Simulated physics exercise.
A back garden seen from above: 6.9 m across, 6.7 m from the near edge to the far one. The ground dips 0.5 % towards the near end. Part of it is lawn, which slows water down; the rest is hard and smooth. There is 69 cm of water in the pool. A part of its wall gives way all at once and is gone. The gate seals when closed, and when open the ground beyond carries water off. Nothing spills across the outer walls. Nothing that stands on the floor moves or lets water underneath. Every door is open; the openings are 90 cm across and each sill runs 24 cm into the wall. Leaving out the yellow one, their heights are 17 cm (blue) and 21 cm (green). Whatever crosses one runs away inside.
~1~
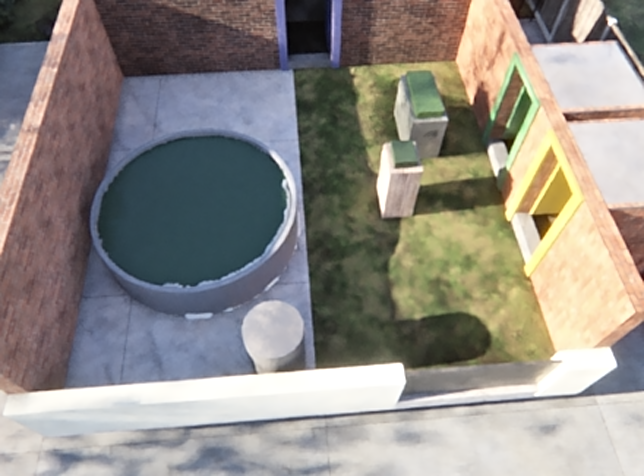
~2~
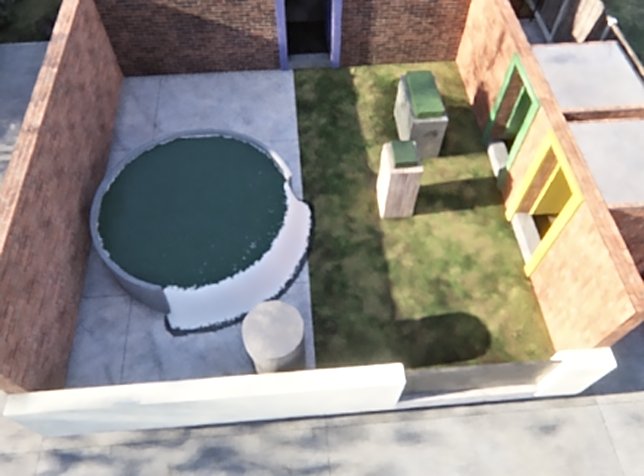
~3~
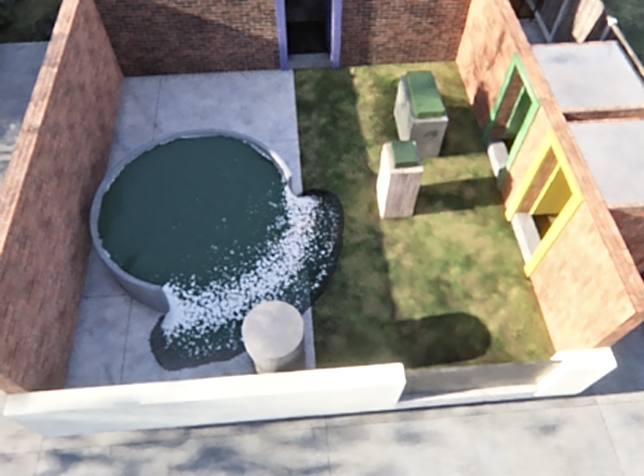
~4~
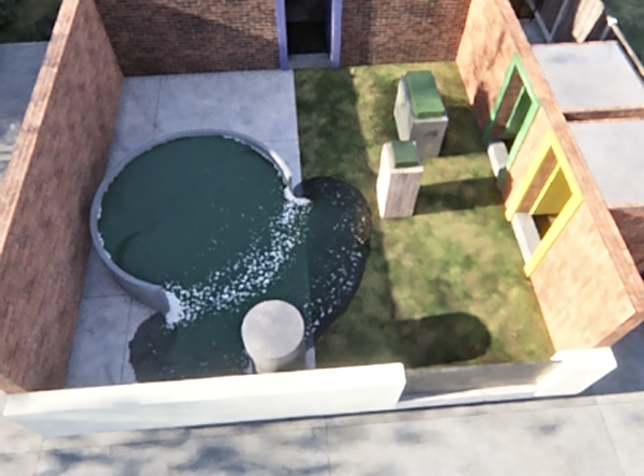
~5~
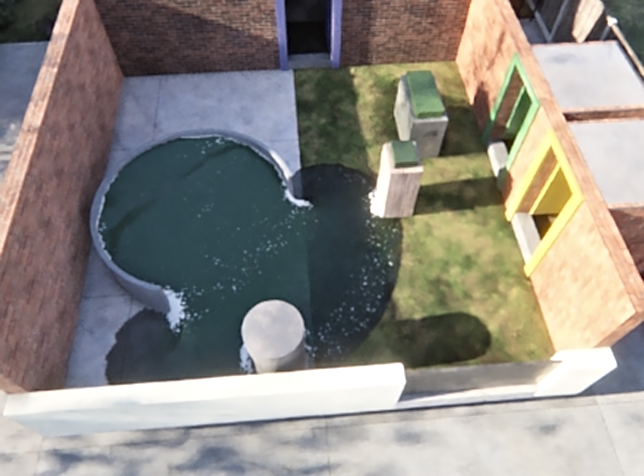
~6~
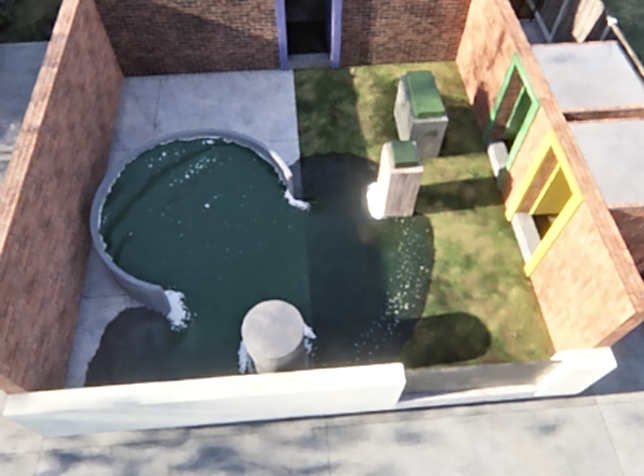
A round pool's wall gives way and dark water pours out across paving and lawn.
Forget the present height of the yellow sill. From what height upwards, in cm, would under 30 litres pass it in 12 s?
At least 21 cm or so.
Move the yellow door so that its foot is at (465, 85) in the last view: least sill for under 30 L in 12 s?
About 11.0 cm.
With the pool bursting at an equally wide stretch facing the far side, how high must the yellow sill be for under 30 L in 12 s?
About 7.5 cm.
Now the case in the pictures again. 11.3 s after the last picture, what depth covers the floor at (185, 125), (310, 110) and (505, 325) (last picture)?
Roughly 11, 10 and 10 cm, in turn.
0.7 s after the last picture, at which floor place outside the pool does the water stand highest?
Around (264, 395).
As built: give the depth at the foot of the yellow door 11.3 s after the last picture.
Roughly 10.5 cm deep.
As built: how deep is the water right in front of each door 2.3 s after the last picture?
In cm: Blue 0, yellow 30, green 4.
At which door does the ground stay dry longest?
It is the blue one.
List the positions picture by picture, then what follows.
The first frame shows still water, 69 cm deep, in the pool at (196, 205); the yellow door at (541, 207) is dry.
In the second frame, the gap is at (268, 273), the front 0.3 m out at (309, 207); the back of the pool holds 69 cm.
In the third frame, the front is at (173, 363), 0.8 m from the gap at (268, 275); 2.7 m2 of floor is wet, 69 cm left at the back.
In the fourth frame, water pours out at (269, 276) and has run 1.2 m, to a hidden place; about 10 cm deep outside, 69 cm at the back.
In the fifth frame, the front is at (397, 237), 1.7 m from the gap at (269, 277); 7.7 m2 of floor is wet, 69 cm left at the back.
In the sixth frame, the gap is at (269, 277), the front 2.2 m out at (429, 232); the back of the pool holds 67 cm; 1.5 m in a straight line remain to the yellow door at (541, 207).
Then, 0.7 s after the last picture water covers 40 % of the floor, deepest (55 cm) near (264, 395); it has not reached the yellow door.
Then, 2.3 s after the last picture water covers 60 % of the floor, deepest (46 cm) near (522, 374); 30 cm at the yellow door, 1 litre in over its 22 cm sill.
Then, 11.3 s after the last picture water covers 100 % of the floor, deepest (18 cm) near (98, 214); 10 cm at the yellow door, 22 litres in over its 22 cm sill.
At the yellow door as built, the water peaked near 30 cm, 2.3 s after the last picture.
With a sill of 17 cm, 60 litres would have come in within the 12 s; with 23 cm, 17 litres. So under 30 litres takes about 21 cm.
